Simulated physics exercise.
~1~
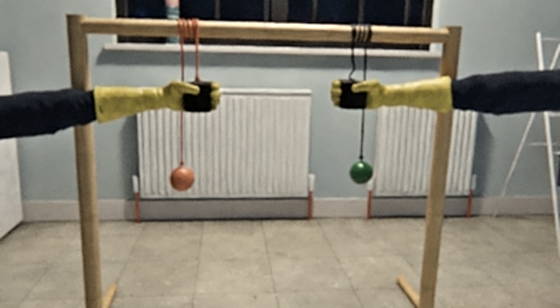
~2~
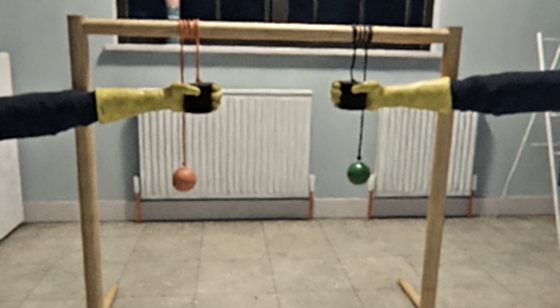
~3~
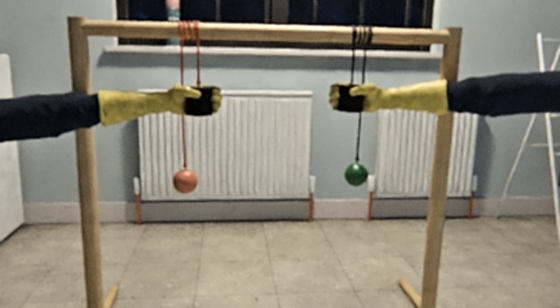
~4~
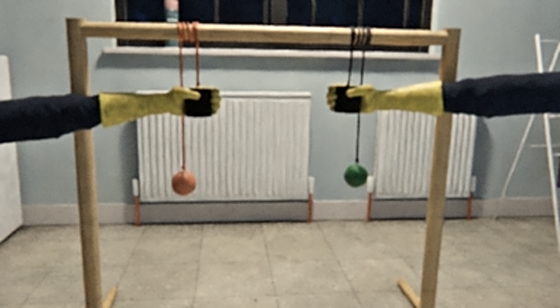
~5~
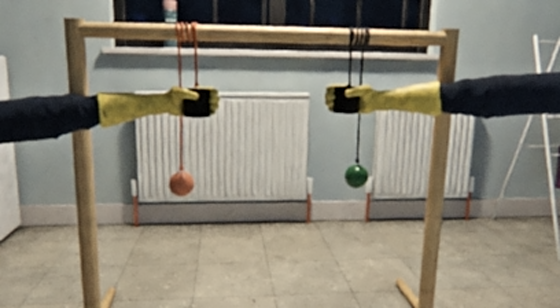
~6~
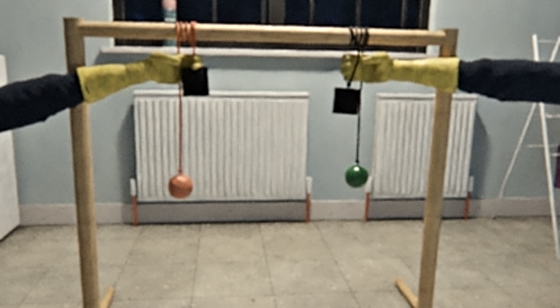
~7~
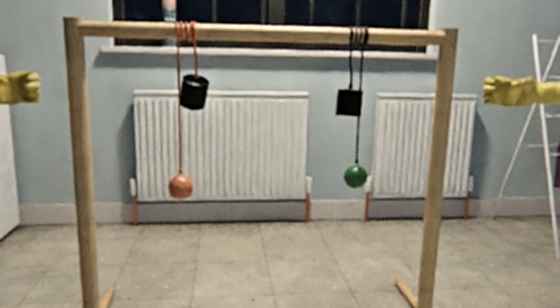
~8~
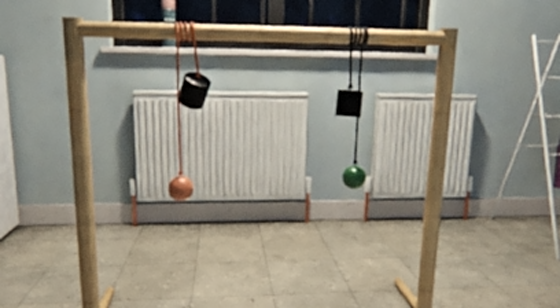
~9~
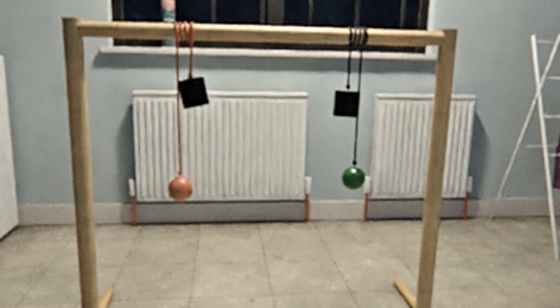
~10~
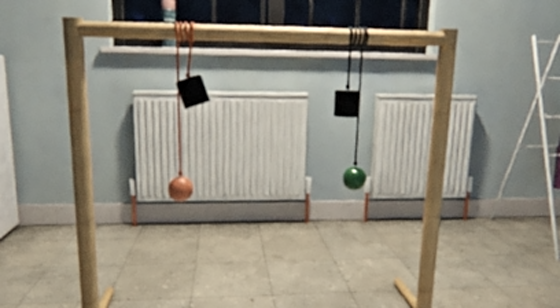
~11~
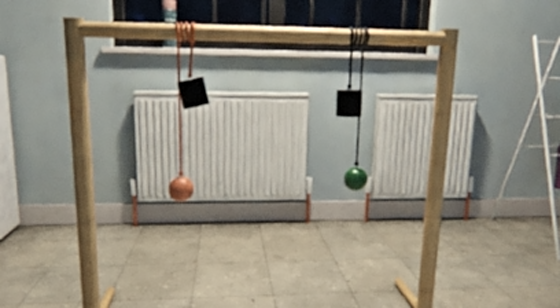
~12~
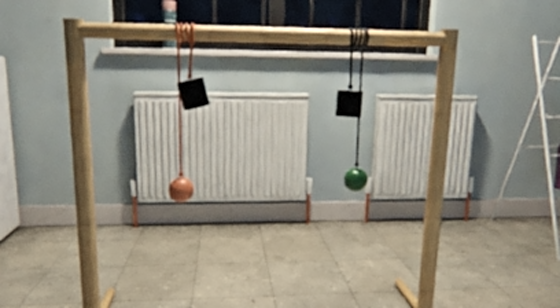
Indoors by radiators, two yellow-gloved hands releasing black blocks and withdrawing, the blocks and orange and green balls staying hanging.
